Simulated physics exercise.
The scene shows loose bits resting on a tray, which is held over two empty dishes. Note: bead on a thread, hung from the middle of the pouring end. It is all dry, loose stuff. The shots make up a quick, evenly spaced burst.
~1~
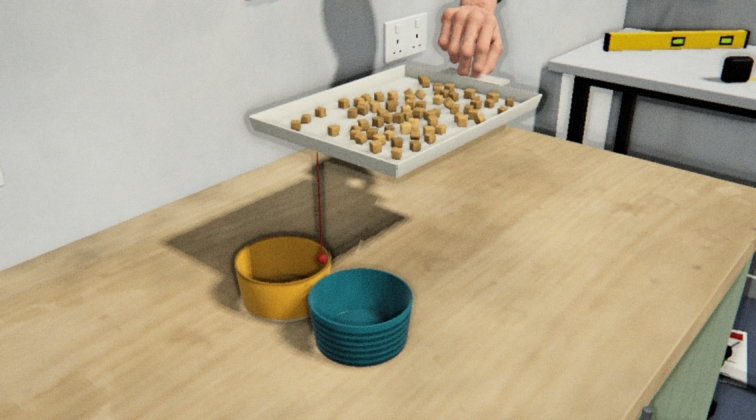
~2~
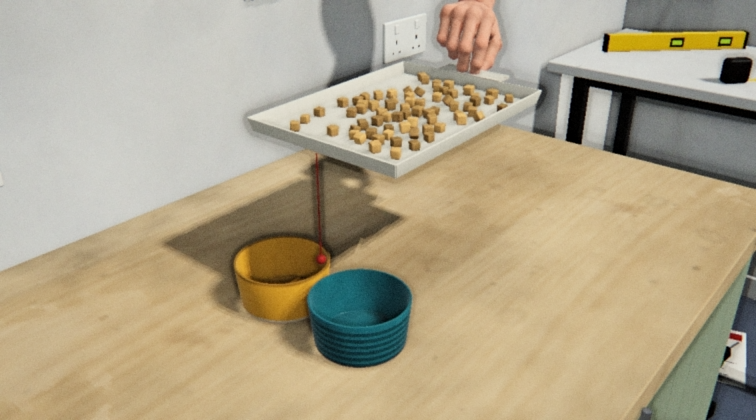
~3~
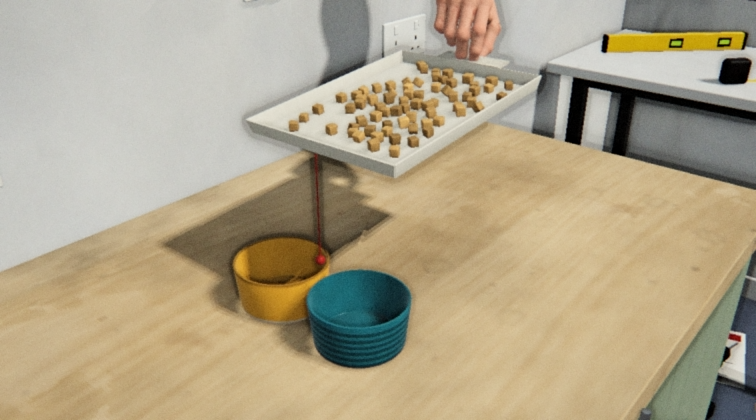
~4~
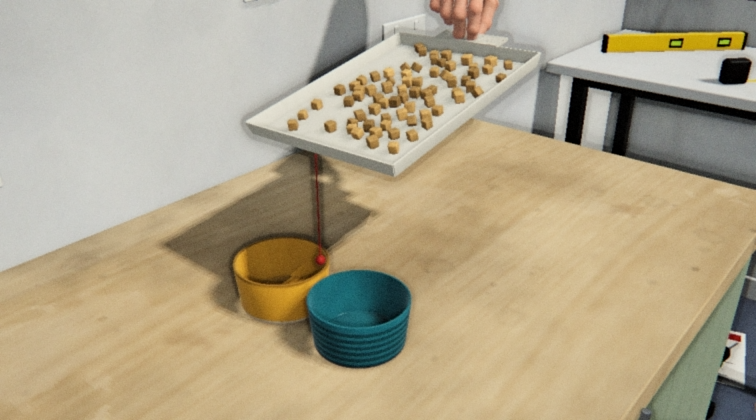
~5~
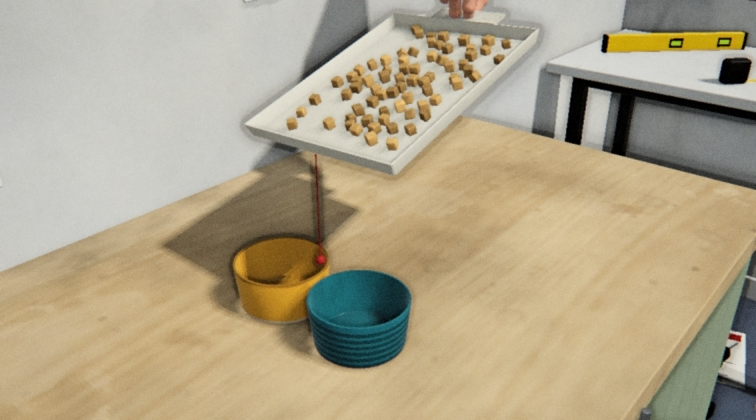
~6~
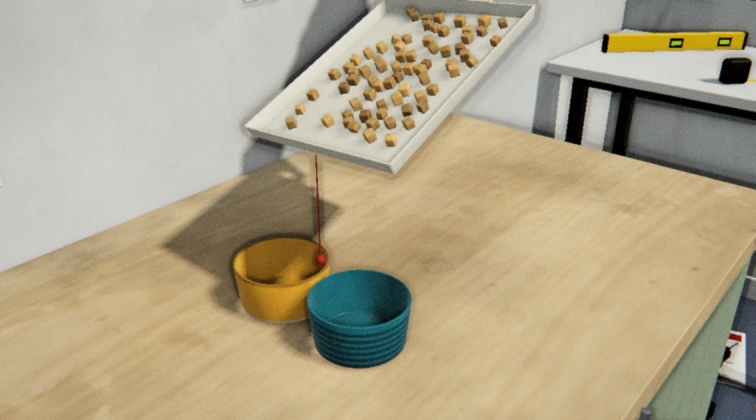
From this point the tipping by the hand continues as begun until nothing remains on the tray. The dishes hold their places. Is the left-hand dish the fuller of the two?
Yes.
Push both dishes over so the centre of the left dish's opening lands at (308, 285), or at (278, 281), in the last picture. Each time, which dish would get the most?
The dish to the left at the first, the dish to the left at the second.
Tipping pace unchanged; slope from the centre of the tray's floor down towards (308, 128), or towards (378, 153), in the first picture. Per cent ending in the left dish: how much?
Around 70 per cent first, around 0 per cent next.
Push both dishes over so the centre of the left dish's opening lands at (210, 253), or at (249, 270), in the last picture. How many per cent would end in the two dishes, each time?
It would be roughly 70 per cent for the first and roughly 90 per cent for the second.
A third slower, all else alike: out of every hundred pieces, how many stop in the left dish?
About 40 %.
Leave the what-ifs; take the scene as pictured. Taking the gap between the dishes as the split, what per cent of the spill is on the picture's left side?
Roughly 90 percent.
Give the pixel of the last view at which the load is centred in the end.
Last view, centre at rest - approx. (273, 322).
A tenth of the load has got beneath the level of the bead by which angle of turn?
The tilt then is about 85°.
Shortly afterwards, tray tipped steeply; all but a few on the tray; only a few in the air.
Next, tray tipped past a quarter turn; near half on the tray; only a few in the right dish; a little in the left dish; near a quarter outside both; a little in the air.
Some moments later, tray tipped past a quarter turn; a little in the right dish; near a third in the left dish; near half outside both.
In the end, tray tipped past a quarter turn; a little in the right dish; near a third in the left dish; near half outside both.
